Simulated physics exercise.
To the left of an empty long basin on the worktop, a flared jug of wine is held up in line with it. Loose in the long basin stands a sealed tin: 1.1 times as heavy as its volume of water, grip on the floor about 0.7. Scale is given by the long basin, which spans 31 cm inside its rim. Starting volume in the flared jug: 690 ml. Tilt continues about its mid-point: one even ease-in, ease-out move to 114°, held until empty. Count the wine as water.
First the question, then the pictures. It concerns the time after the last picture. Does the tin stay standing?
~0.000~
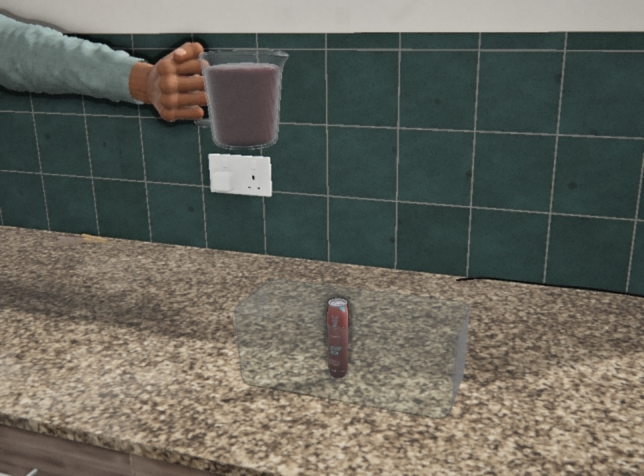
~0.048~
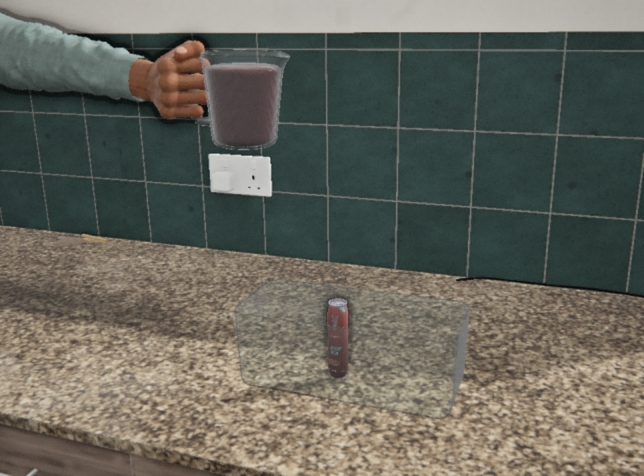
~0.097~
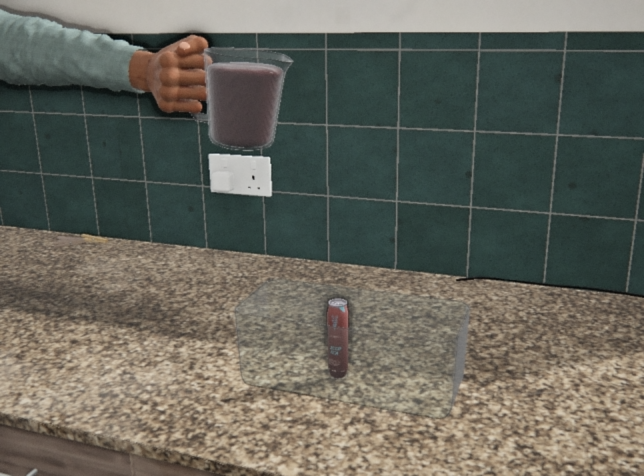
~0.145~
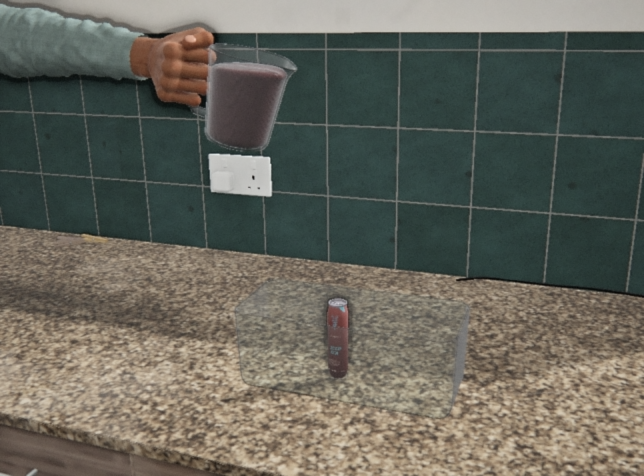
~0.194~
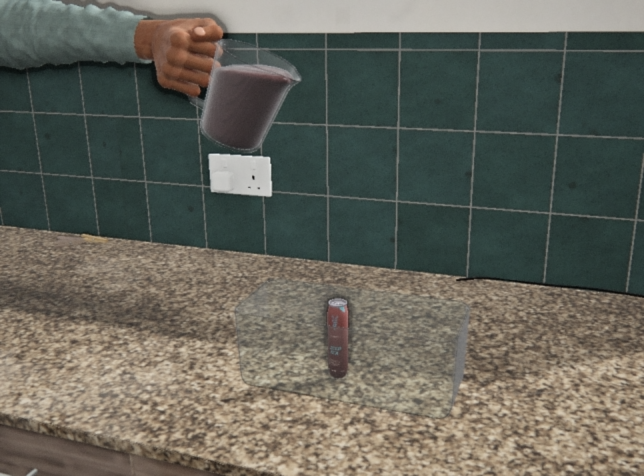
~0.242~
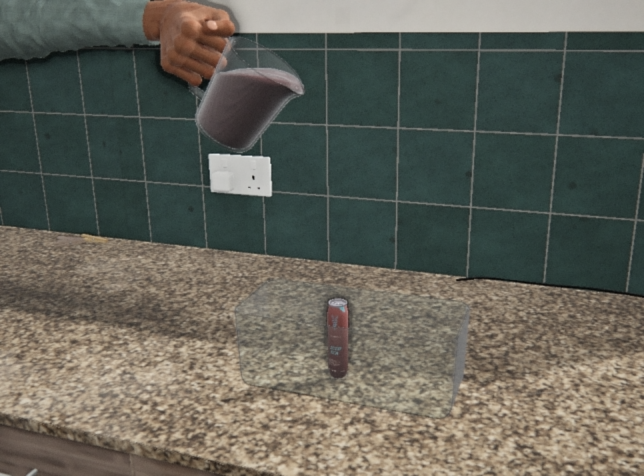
Looks like it will stay erect.
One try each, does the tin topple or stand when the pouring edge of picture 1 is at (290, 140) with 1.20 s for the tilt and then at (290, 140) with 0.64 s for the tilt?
Try 1: Tipped over; try 2: Tipped over.
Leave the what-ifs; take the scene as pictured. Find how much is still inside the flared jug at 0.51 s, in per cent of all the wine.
About 48 per cent.
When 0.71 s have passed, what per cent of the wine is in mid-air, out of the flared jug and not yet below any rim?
Something like 36 per cent of the total.
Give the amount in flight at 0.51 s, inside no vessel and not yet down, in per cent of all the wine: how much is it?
Around 48 in a hundred.
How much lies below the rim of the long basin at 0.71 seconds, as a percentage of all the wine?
Looks like about 58 % of the whole amount.
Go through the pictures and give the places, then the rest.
The first picture shows tilt 0°; pouring edge (287, 55); surface from (211, 67) to (280, 68); the long basin's rim runs from (252, 295) to (463, 323); the tin's top is at (338, 306).
The second picture shows tilt 2°; pouring edge (288, 56); surface from (212, 66) to (280, 69).
The third picture shows tilt 6°; pouring edge (291, 61); surface from (214, 64) to (282, 70).
The fourth picture shows tilt 14°; pouring edge (296, 69); surface from (217, 65) to (287, 73).
The fifth picture shows tilt 24°; pouring edge (300, 80); surface from (219, 75) to (294, 76).
The sixth picture shows tilt 36°; pouring edge (303, 94); surface from (215, 85) to (303, 86); 1 per cent is over the edge.
Then, 0.51 s in, the tilt is 103° and 47 per cent is still to pour; the tin stands where it began.
Then, 0.71 s in, the tilt is 114° and 6 per cent is still to pour; the tin stands where it began.
Then, 0.92 s in, the tilt is 114° and 0 per cent is still to pour; the tin stands where it began.
Then, 1.14 s in, the tilt is 114° and 0 per cent is still to pour; the tin stands where it began.
Finally, the tin stands where it began.
